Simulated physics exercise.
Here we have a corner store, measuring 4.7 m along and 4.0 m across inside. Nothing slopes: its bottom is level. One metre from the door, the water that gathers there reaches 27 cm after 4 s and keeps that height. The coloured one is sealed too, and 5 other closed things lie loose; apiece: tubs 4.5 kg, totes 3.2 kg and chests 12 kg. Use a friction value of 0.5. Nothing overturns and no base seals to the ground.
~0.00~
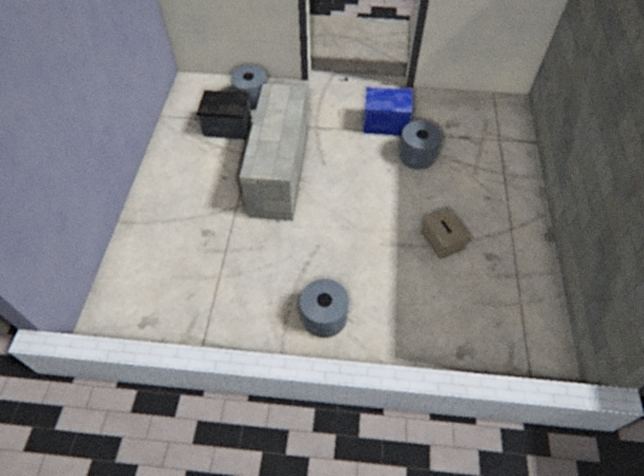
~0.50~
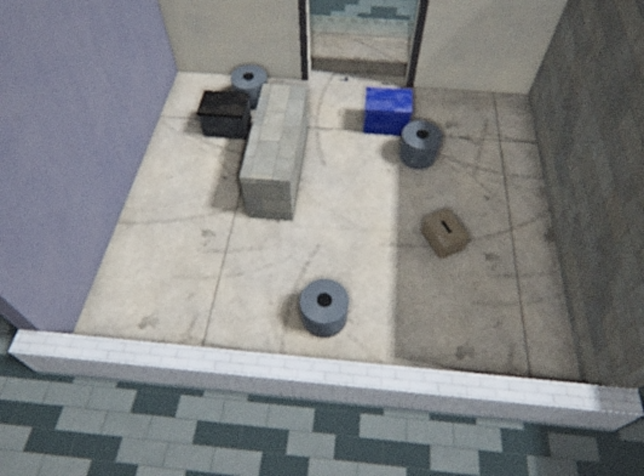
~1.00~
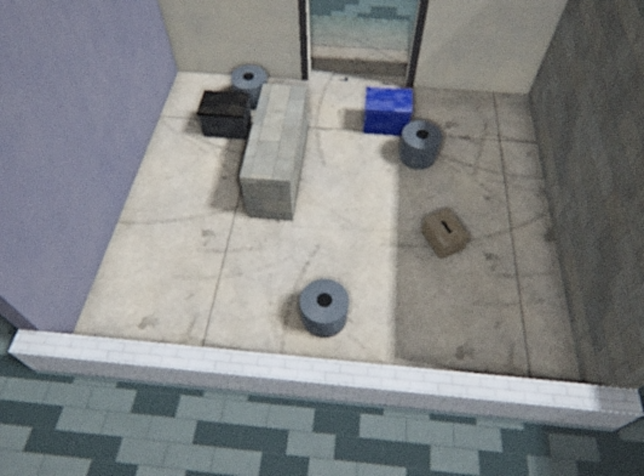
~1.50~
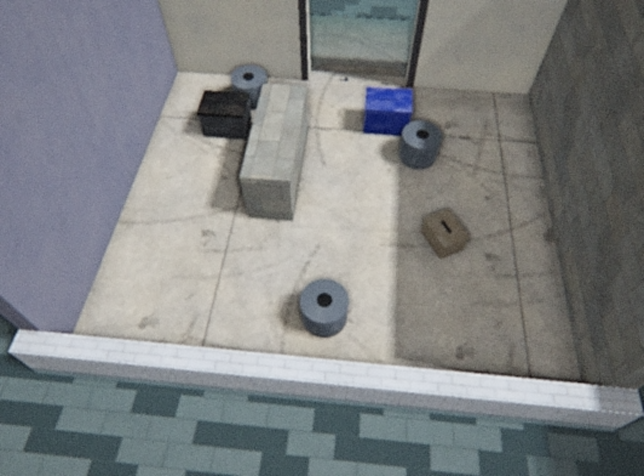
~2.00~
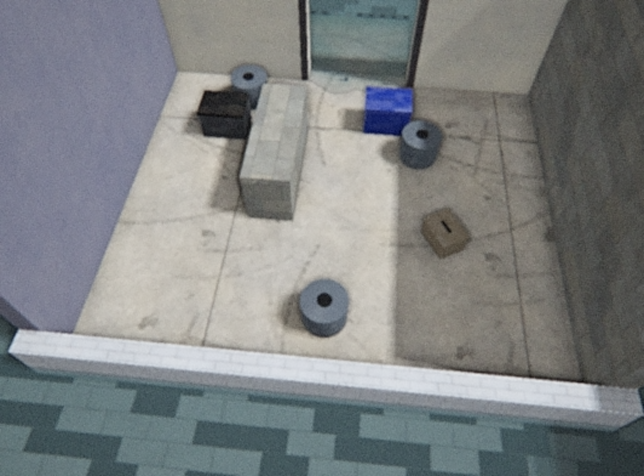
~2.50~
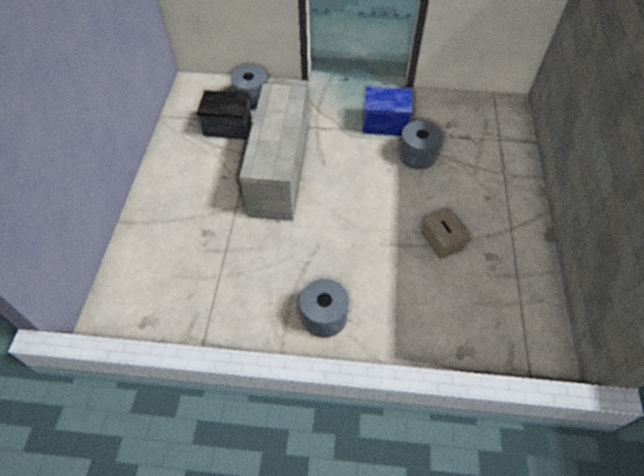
Water spread across the tiled floor outside, turning it greenish, then crept in through the back doorway of the small room, while the blue chest, the black box and the gray cylinders stayed still.
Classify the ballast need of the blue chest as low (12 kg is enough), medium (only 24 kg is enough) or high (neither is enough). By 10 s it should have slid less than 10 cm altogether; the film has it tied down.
High.
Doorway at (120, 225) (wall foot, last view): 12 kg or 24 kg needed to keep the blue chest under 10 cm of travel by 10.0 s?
So neither mass does it.
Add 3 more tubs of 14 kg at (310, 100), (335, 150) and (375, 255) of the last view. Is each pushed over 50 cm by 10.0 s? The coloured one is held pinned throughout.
Above the mark, above the mark, above the mark.
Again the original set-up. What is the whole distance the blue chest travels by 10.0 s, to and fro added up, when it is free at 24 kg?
The total path comes to around 200 cm.
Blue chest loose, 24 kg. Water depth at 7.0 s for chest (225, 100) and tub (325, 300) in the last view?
Depth approx. 4 cm / 11 cm.
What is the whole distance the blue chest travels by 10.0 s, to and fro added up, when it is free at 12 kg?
Total path: Roughly 400 cm.
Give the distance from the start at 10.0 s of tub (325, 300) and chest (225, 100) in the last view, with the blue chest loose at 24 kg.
Respectively 140 and 40 centimetres.
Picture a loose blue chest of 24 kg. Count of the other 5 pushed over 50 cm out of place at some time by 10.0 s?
That comes to 4.
After 3.5 s the blue chest would be 39 cm from its start with 12 kg and 11 cm from its start with 24 kg; 6 cm of water round it then.
After 4.5 s the blue chest would be 103 cm from its start with 12 kg and 53 cm from its start with 24 kg; 6 cm of water round it then.
After 7.0 s the blue chest would be 291 cm from its start with 12 kg and 156 cm from its start with 24 kg; 6 cm of water round it then.
After 10.0 s the blue chest would be 218 cm from its start with 12 kg and 179 cm from its start with 24 kg; 14 cm of water round it then.
